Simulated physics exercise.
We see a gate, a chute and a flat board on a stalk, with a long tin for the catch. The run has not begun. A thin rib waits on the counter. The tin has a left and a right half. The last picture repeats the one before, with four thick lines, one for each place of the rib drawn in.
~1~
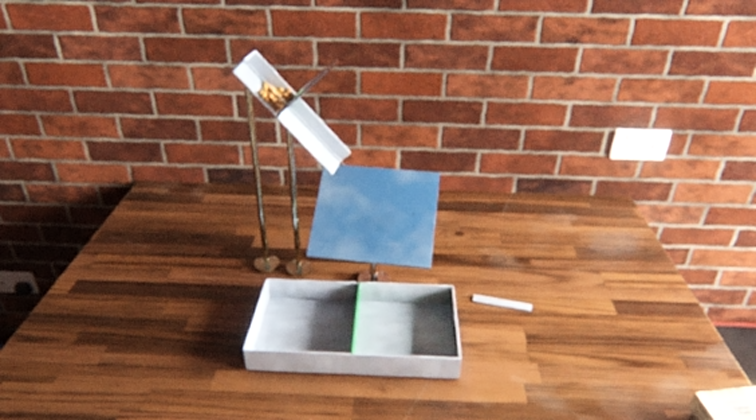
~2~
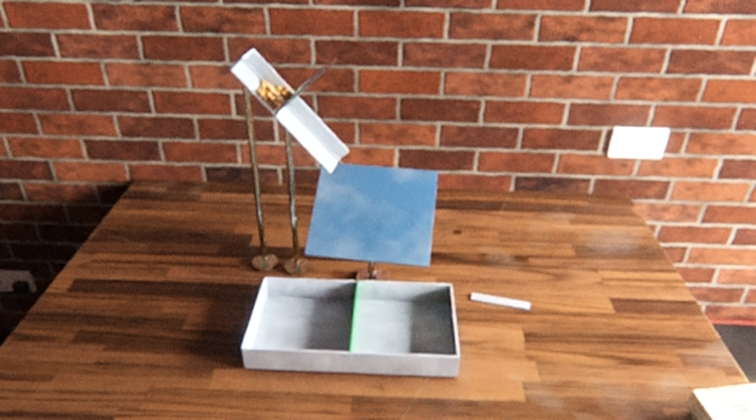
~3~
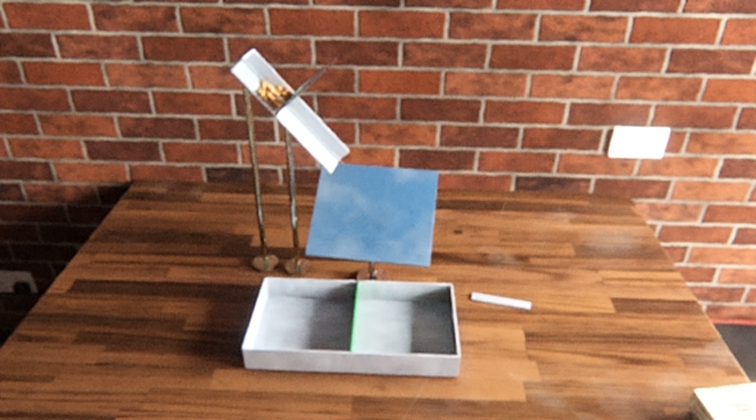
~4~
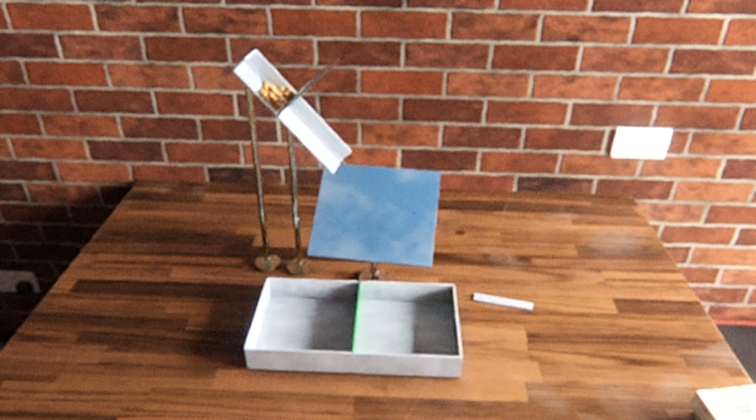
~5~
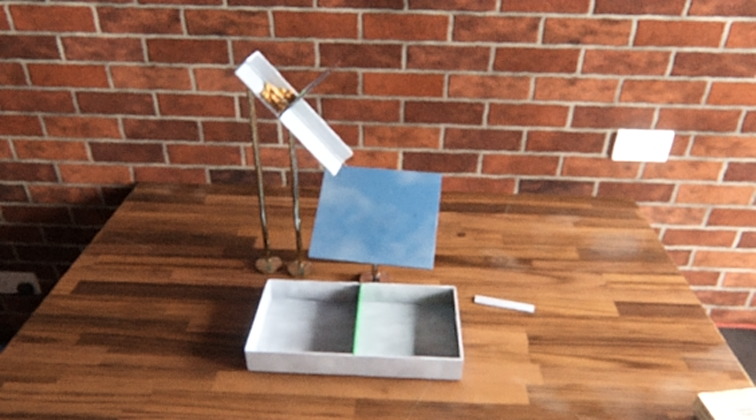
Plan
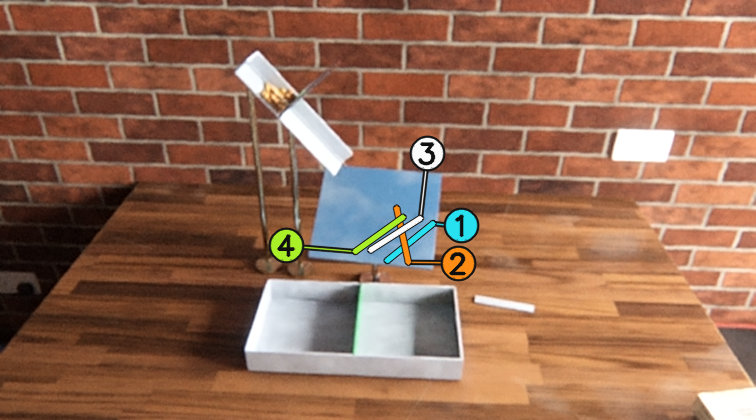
A white chute holding small golden-brown pieces behind a shut gate stayed still above a tilted blue board and a divided tin on a wooden counter; nothing moved except a slight shake of the view.
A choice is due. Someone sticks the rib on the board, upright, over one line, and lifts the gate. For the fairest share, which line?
It is 1.
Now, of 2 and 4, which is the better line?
It is 4.
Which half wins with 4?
Left.
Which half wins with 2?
The right half.
On the marked copy, line 1 from (433, 223) to (387, 260); line 2 from (396, 208) to (408, 262); line 3 from (420, 218) to (370, 250); line 4 from (403, 217) to (355, 251).
With 1, of what is caught, close to half in the left half, close to half in the right.
With 2, of what is caught, only a few in the left half, all but a few in the right.
With 3, of what is caught, the bulk in the left half, a small share in the right.
With 4, of what is caught, the bulk in the left half, close to a quarter in the right.
